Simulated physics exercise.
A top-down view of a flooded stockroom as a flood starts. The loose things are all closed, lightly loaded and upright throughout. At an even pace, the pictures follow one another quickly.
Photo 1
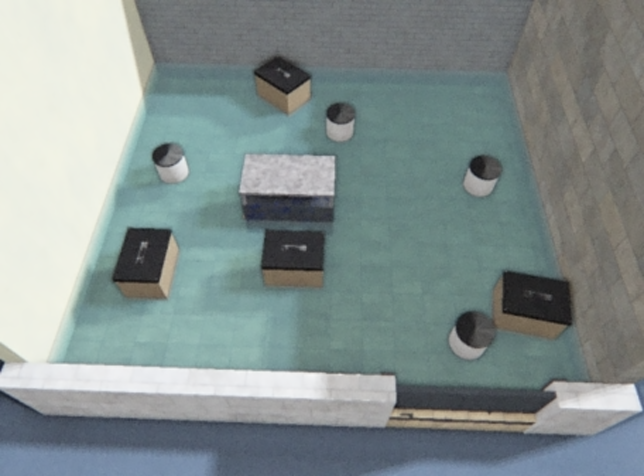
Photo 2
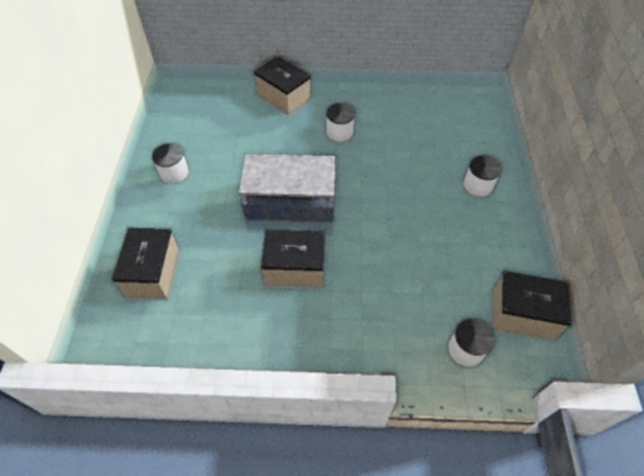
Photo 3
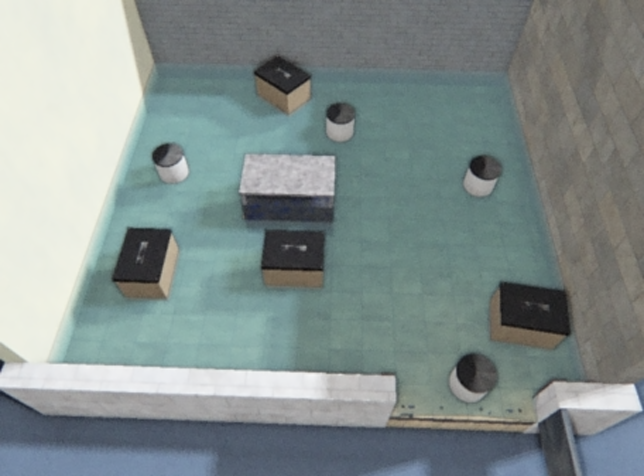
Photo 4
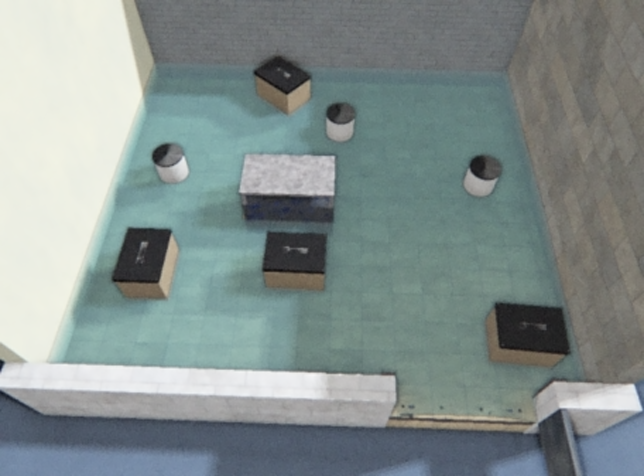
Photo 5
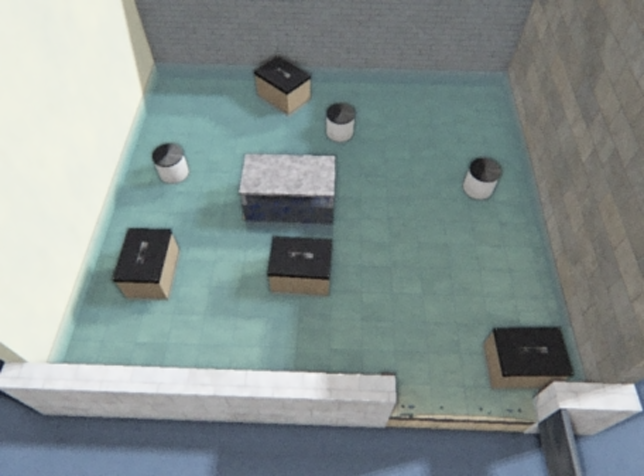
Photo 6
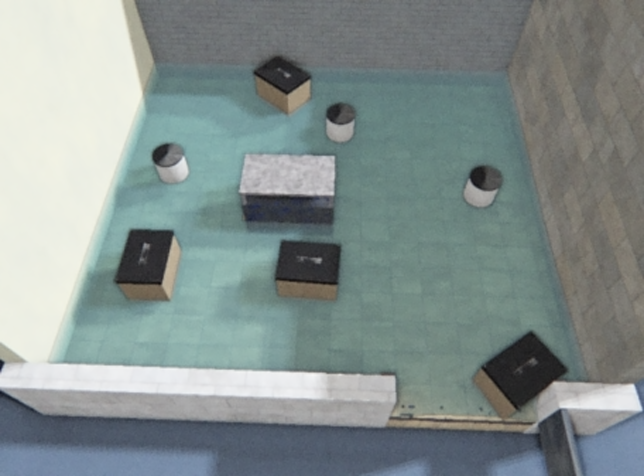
In a flooded stockroom, a panel in the front wall swung open, a nearby white drum with a dark top slid out through the gap, and two of the floating chests drifted slightly after it.
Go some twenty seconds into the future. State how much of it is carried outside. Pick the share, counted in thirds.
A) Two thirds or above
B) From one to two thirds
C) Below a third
Option A: Two thirds or above.
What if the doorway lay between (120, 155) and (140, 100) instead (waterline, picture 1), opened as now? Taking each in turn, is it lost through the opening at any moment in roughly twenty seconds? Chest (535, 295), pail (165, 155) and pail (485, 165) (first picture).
Taking them in turn, the first is held back, the second is flushed away and the third is held back.
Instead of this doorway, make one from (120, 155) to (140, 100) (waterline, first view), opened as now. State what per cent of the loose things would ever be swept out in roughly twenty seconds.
Roughly 50 in a hundred.
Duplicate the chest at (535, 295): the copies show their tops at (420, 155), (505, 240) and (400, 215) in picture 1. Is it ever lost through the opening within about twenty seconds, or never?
The three, in sequence: Departs, departs and departs.
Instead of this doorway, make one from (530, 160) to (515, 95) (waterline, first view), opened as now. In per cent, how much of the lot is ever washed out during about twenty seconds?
About 60 percent.
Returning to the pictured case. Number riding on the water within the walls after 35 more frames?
It adds up to 2.
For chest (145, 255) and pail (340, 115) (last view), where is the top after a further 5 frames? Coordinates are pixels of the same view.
Close to (170, 274) and (364, 135).
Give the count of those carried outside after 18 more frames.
4.
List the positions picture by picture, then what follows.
In the first frame, a chest at (537, 296), afloat; a chest at (294, 249) floats; 0 of 8 have shifted.
In the second frame, a chest at (537, 296), afloat; a chest at (294, 249) floats; 0 of 8 have shifted.
In the third frame, a chest at (535, 307), afloat, close to its start; a chest at (294, 249) floats; 2 of 8 have shifted.
In the fourth frame, a chest at (532, 327) floats, close to its start; a chest at (295, 251), afloat; 2 of 8 have shifted.
In the fifth frame, a chest at (533, 351), afloat, a stride from its start; a chest at (300, 256), afloat, close to its start; 3 of 8 have shifted.
In the sixth frame, a chest at (525, 368) floats, a stride from its start; a chest at (309, 261) floats, close to its start; 4 of 8 have shifted.
A moment on, 2 of 8 are out; 6 afloat.
Next, 4 of 8 are out; 4 afloat.
Later, 6 of 8 are out; 2 afloat.
In the end, 6 of 8 are out; 2 afloat.
